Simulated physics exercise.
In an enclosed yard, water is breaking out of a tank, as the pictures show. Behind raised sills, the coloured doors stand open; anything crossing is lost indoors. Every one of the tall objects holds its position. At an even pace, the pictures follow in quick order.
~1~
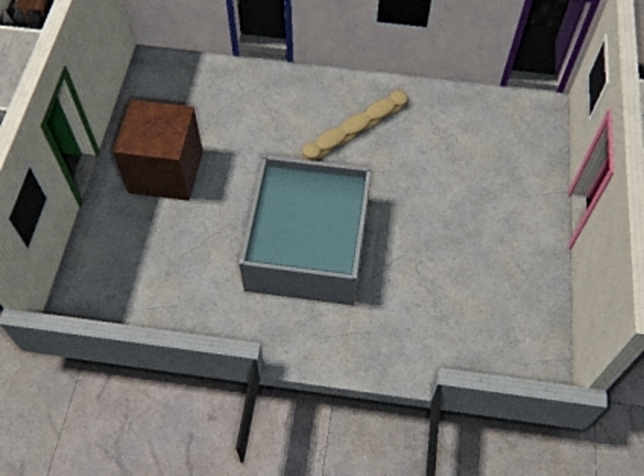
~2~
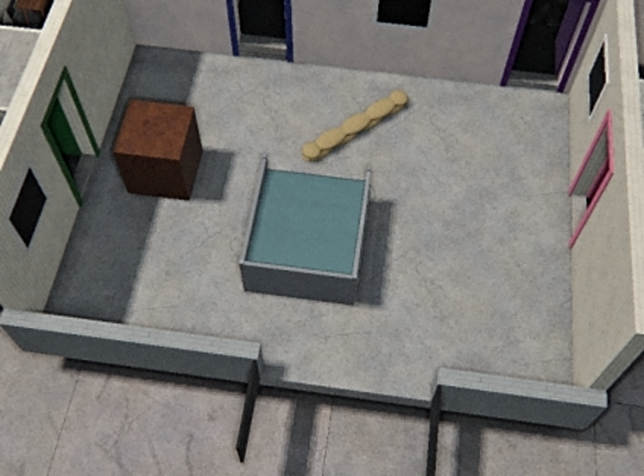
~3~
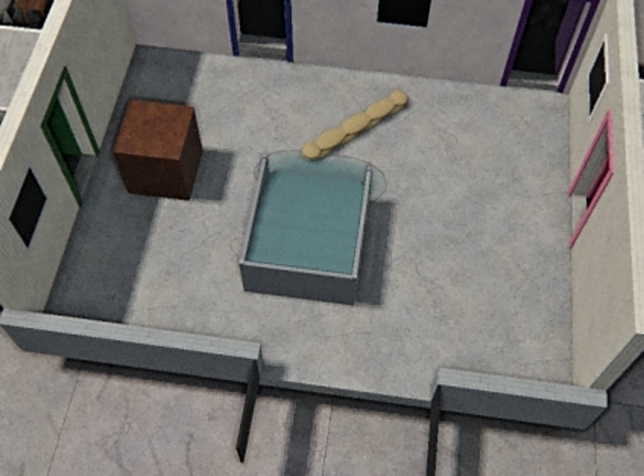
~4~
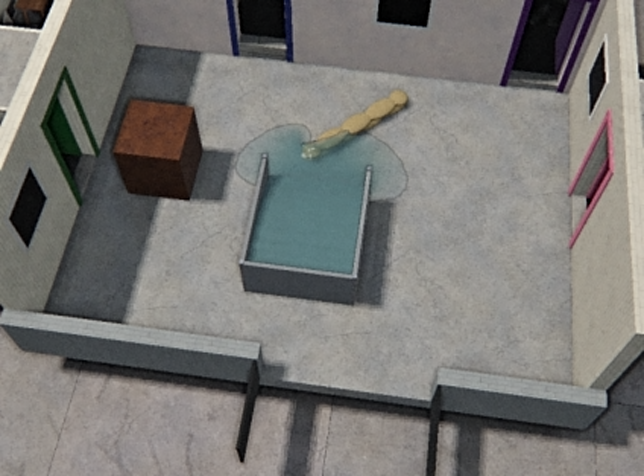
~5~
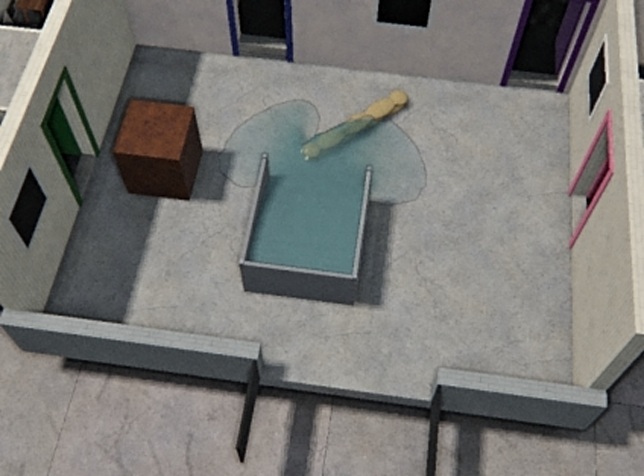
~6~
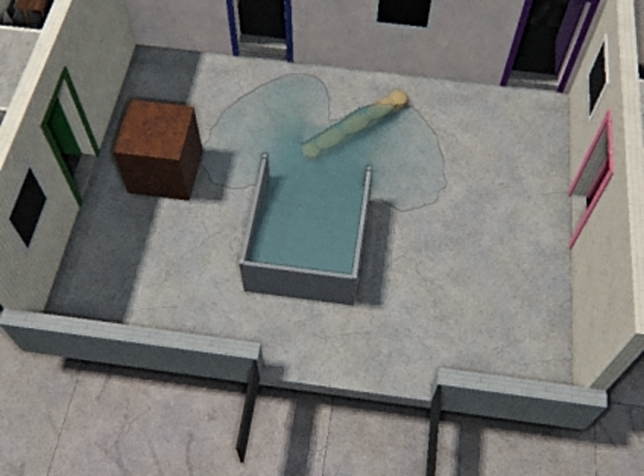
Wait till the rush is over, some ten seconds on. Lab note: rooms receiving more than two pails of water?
Result: Pink door within two pails; purple door above two pails; green door within two pails; blue door within two pails.
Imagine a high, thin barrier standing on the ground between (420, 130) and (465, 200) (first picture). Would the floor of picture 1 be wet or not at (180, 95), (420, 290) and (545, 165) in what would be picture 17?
In order: Soaked, untouched, untouched.
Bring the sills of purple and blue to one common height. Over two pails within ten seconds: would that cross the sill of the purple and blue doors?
As it turns out, the purple one keeps within bounds and the blue one overshoots.
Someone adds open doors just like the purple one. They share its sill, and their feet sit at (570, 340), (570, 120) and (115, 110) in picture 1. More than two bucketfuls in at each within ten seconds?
The three doors, in turn: Is short of it, is beyond it, is short of it.
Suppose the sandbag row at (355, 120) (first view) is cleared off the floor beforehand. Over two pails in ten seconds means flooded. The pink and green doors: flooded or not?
Looking at it, pink does not pass it while green does not pass it.
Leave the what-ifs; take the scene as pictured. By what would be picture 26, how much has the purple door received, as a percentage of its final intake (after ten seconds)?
Share at that point: Roughly 65 %.
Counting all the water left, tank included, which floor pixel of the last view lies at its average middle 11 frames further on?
The spot I would choose is (341, 147).
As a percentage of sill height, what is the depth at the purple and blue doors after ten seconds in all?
I'd put it at close to 30 and 20 per cent.
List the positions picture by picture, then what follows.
The first frame shows still water in the water tank at (308, 217).
In the second frame, water pours out on the water tank's far side and has run to (371, 197).
In the third frame, the front is at a hidden place, out from the gap on the water tank's far side.
In the fourth frame, water pours out on the water tank's far side and has run to (382, 146).
In the fifth frame, the front is at (289, 105), out from the gap on the water tank's far side.
In the sixth frame, water pours out on the water tank's far side and has run to (298, 77).
A moment on, water covers 30 % of the floor; the pink door not reached, the purple door not reached, the green door not reached, the blue door wet at the sill, nothing in.
Next, water covers 35 % of the floor; the pink door not reached, the purple door under two buckets in, the green door not reached, the blue door wet at the sill, nothing in.
Then, water covers 55 % of the floor; the pink door wet at the sill, nothing in, the purple door over two buckets in, the green door wet at the sill, nothing in, the blue door wet at the sill, nothing in.
Later, water covers 80 % of the floor; the pink door under two buckets in, the purple door far over two buckets in, the green door wet at the sill, nothing in, the blue door wet at the sill, nothing in.
In the end, water covers 95 % of the floor; the pink door under two buckets in, the purple door far over two buckets in, the green door wet at the sill, nothing in, the blue door wet at the sill, nothing in.
